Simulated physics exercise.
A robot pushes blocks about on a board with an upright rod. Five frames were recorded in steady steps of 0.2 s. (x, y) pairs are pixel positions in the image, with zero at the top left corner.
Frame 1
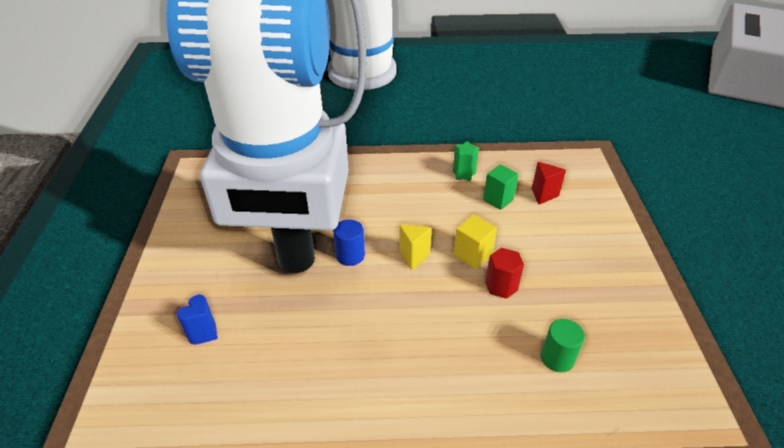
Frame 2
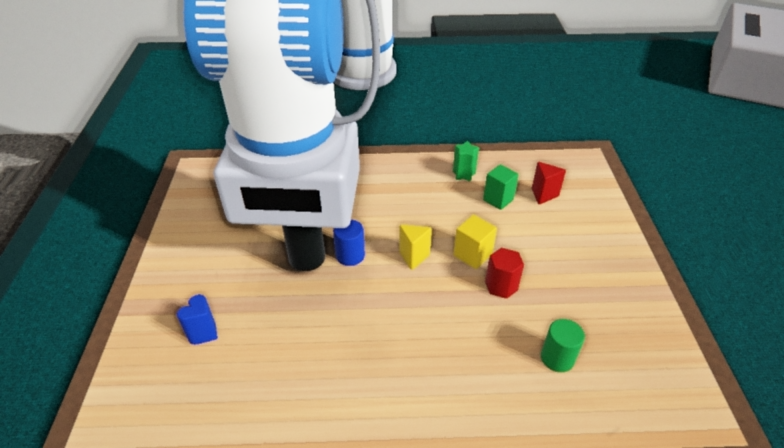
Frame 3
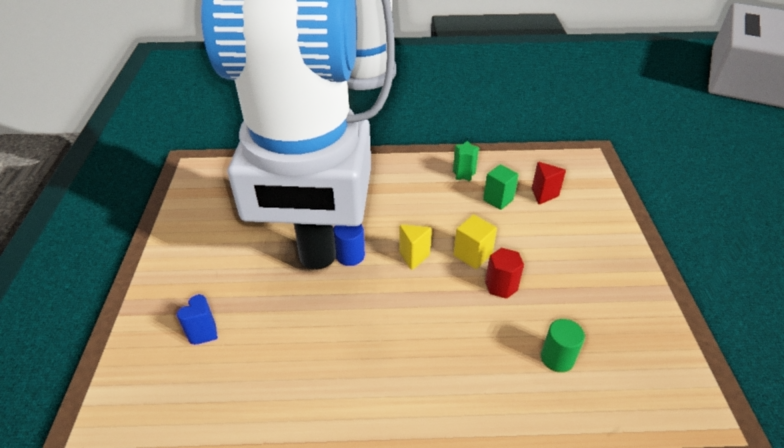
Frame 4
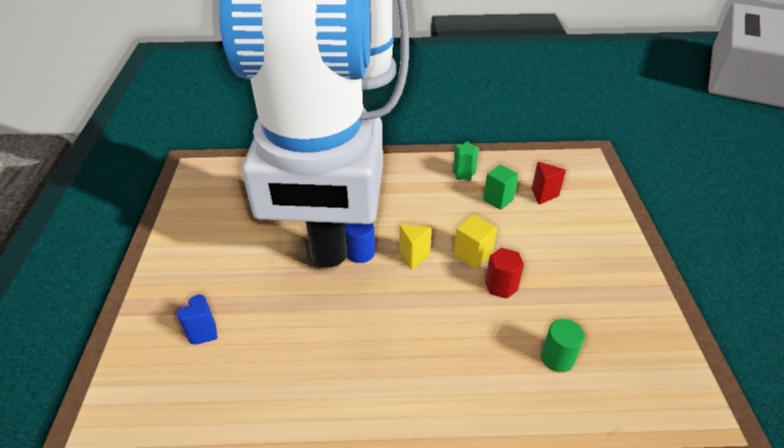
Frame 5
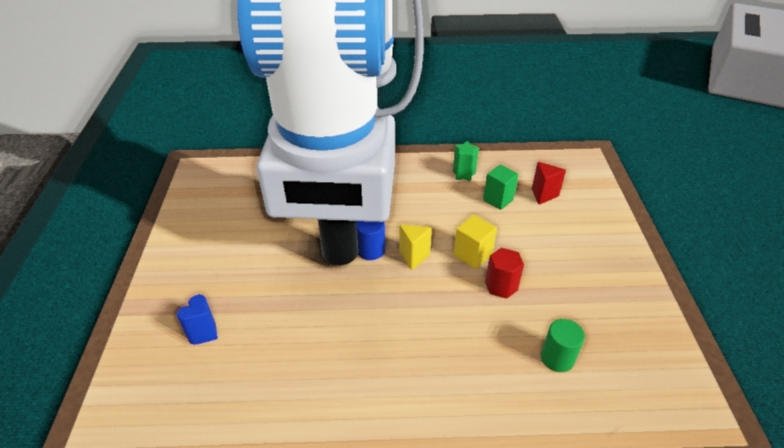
A light wooden board with a dark rim lies on a green surface, seen from above at a fixed angle. A blue and white robot arm holds a black rod beside a blue cylinder, with yellow, red and green blocks to the right and another blue block at lower left. The rod slides right, meets the cylinder and pushes it a short way towards the yellow triangle.
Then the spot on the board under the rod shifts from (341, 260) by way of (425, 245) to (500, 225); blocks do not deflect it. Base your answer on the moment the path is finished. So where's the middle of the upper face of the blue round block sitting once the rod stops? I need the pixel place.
The answer is (438, 192).
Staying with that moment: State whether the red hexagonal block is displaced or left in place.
That block stands still.
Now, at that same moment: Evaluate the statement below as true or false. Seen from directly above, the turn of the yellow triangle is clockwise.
Verdict: True.
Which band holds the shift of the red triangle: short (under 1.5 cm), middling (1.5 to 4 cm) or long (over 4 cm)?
Travels under 1.5 cm.
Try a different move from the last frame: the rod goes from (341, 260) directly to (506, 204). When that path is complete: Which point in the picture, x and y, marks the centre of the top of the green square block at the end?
Its top centre is at about (522, 162).
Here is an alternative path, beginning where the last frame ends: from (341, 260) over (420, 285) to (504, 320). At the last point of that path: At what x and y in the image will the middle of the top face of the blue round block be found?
It will likely be found at (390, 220).
The first path, step by step. One third of the way, rod (399, 243); blue round block (417, 205); yellow triangle (426, 233), turned 45° clockwise.
Two thirds of the way, rod (452, 231); blue round block (438, 192); yellow triangle (448, 236), turned 90° clockwise.
At the end, rod (502, 217); blue round block (438, 192); yellow triangle (448, 236), turned 90° clockwise; yellow square block (486, 229), turned 25° clockwise; green square block not moved; red hexagonal block not moved; red triangle not moved.
